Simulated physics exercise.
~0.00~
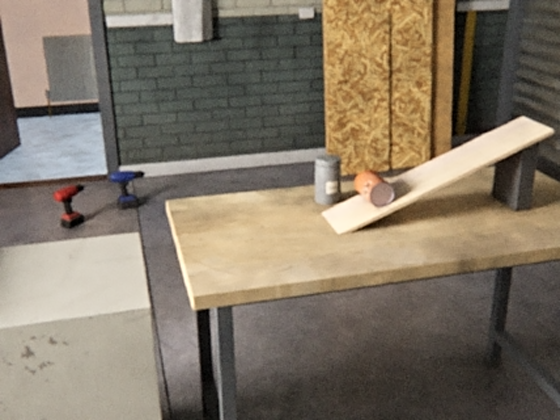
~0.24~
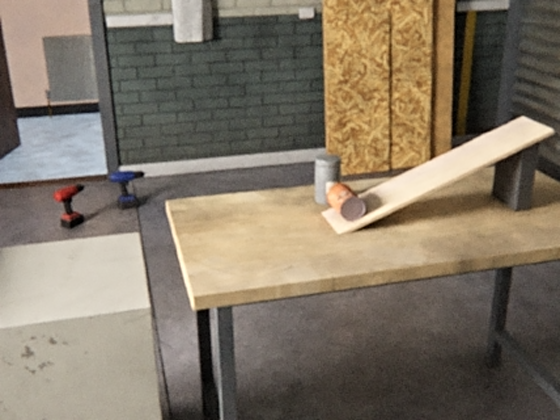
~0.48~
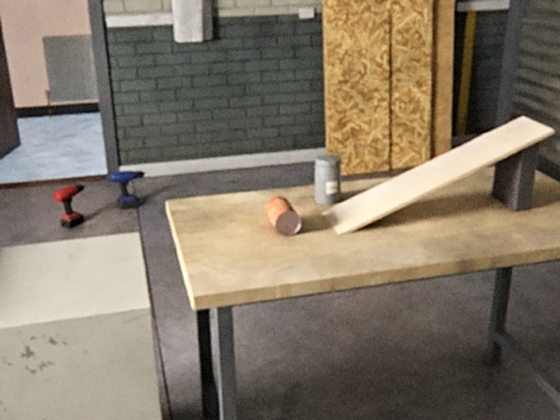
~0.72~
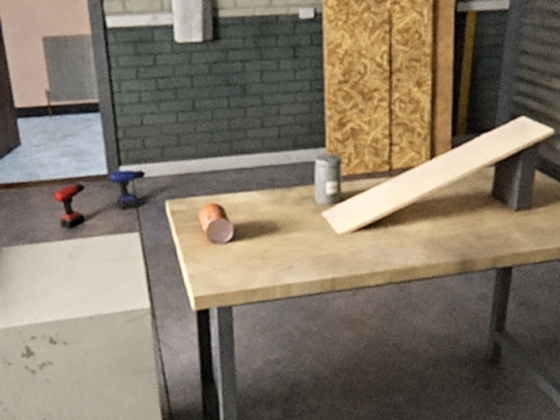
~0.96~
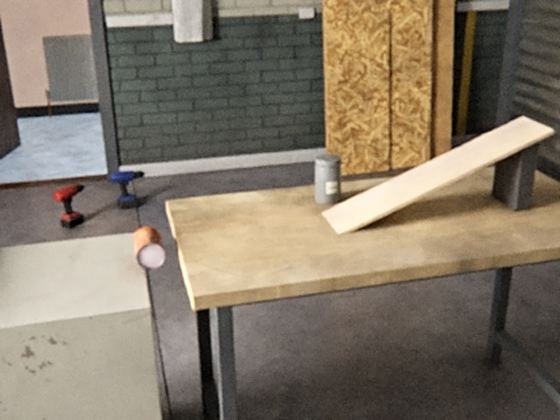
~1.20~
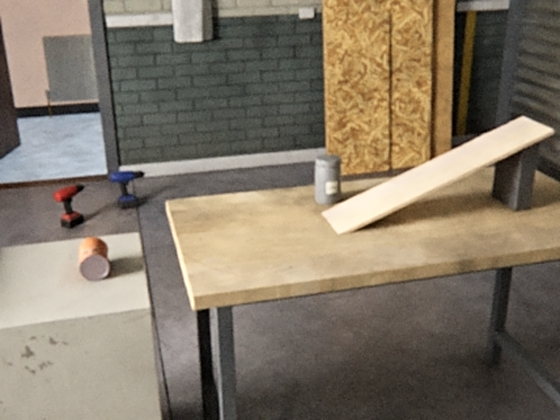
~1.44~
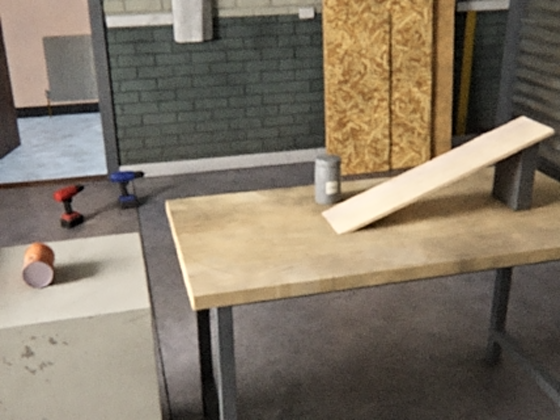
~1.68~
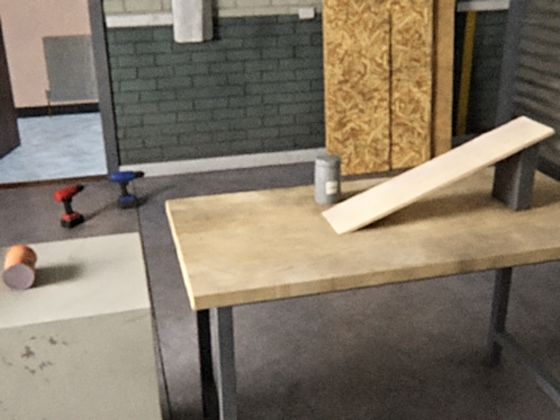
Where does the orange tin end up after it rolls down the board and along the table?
It makes it over the gap and lands on the lower, pale block to the left of the table, ending up toward the left side of that block.
